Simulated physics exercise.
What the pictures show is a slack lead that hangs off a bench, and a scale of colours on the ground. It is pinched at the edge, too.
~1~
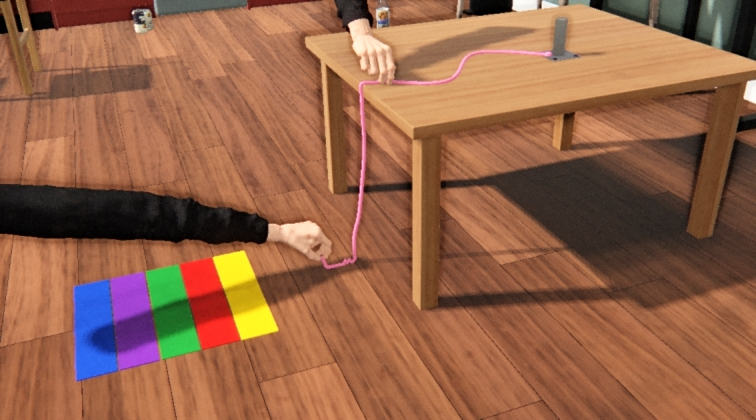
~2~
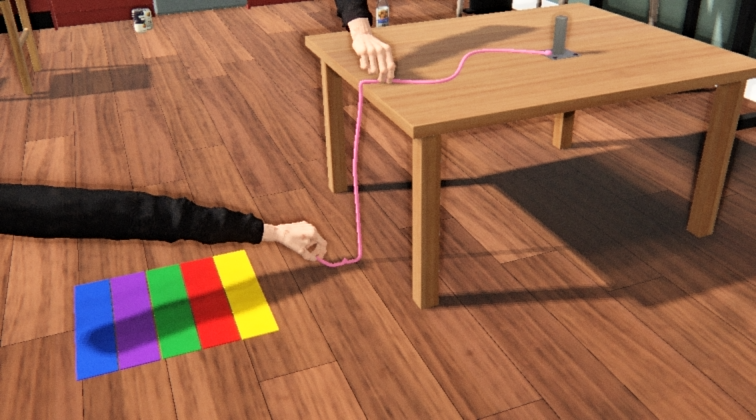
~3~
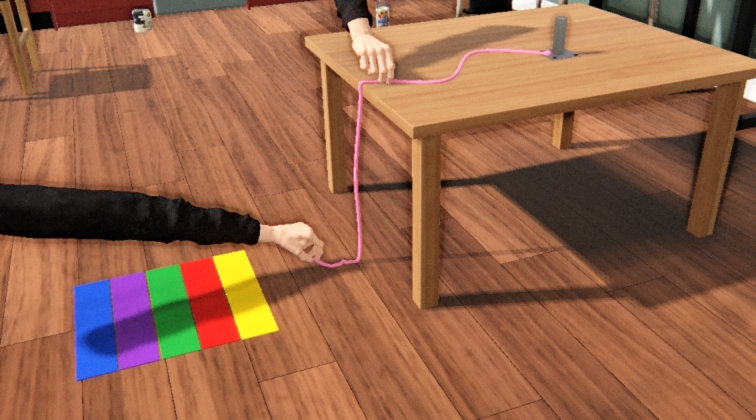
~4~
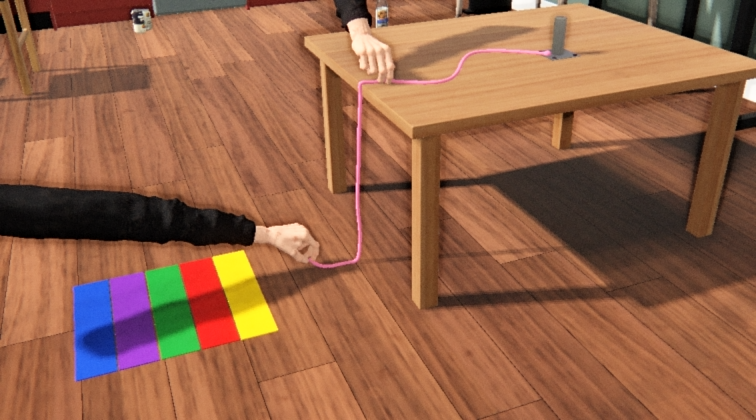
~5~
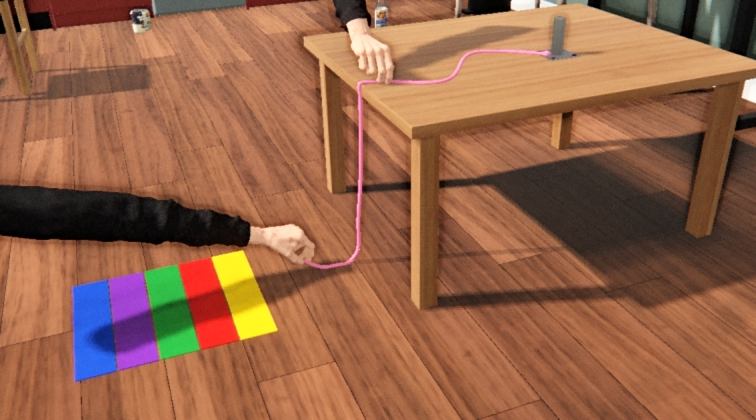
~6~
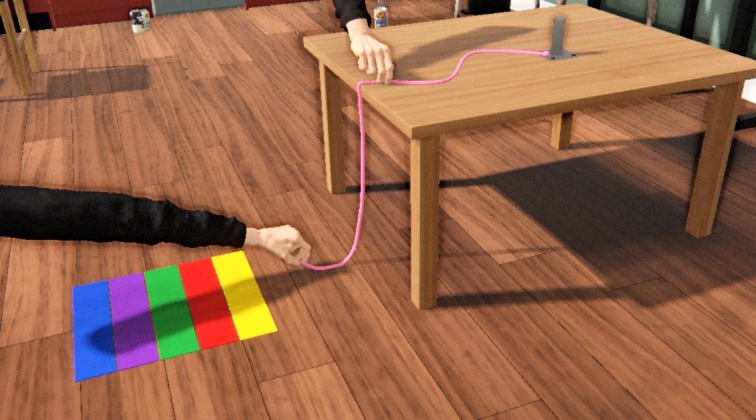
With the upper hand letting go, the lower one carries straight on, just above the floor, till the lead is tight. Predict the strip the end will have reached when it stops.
I would say the purple strip.
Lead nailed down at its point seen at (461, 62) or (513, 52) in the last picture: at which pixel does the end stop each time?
Try by try, around (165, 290) and (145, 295).
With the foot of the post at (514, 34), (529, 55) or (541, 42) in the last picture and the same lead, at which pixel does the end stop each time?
About (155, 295), (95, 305) and (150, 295).
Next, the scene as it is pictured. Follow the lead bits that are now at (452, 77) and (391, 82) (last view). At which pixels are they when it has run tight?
You'll find the first mark at (402, 77) and the second mark at (342, 103).
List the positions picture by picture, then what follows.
End (322, 257); yellow (254, 318); red (216, 328); green (178, 337); purple (137, 347); blue (96, 357), in the first picture.
End (317, 257); lead through (515, 51) (463, 62) (432, 83) (361, 99) (355, 178) (360, 243), in the second picture.
End (314, 258), in the third picture.
End (309, 259); lead through (514, 52) (462, 63) (432, 83) (360, 100) (358, 178) (360, 244), in the fourth picture.
End (305, 260), in the fifth picture.
End (301, 261); lead through (513, 52) (461, 63) (431, 83) (360, 100) (363, 177) (356, 244), in the sixth picture.
Soon after, end near (194, 285); over red.
Then, end near (154, 294); over green.
At full stretch, end near (130, 300); over purple. It gets as far as the purple strip.
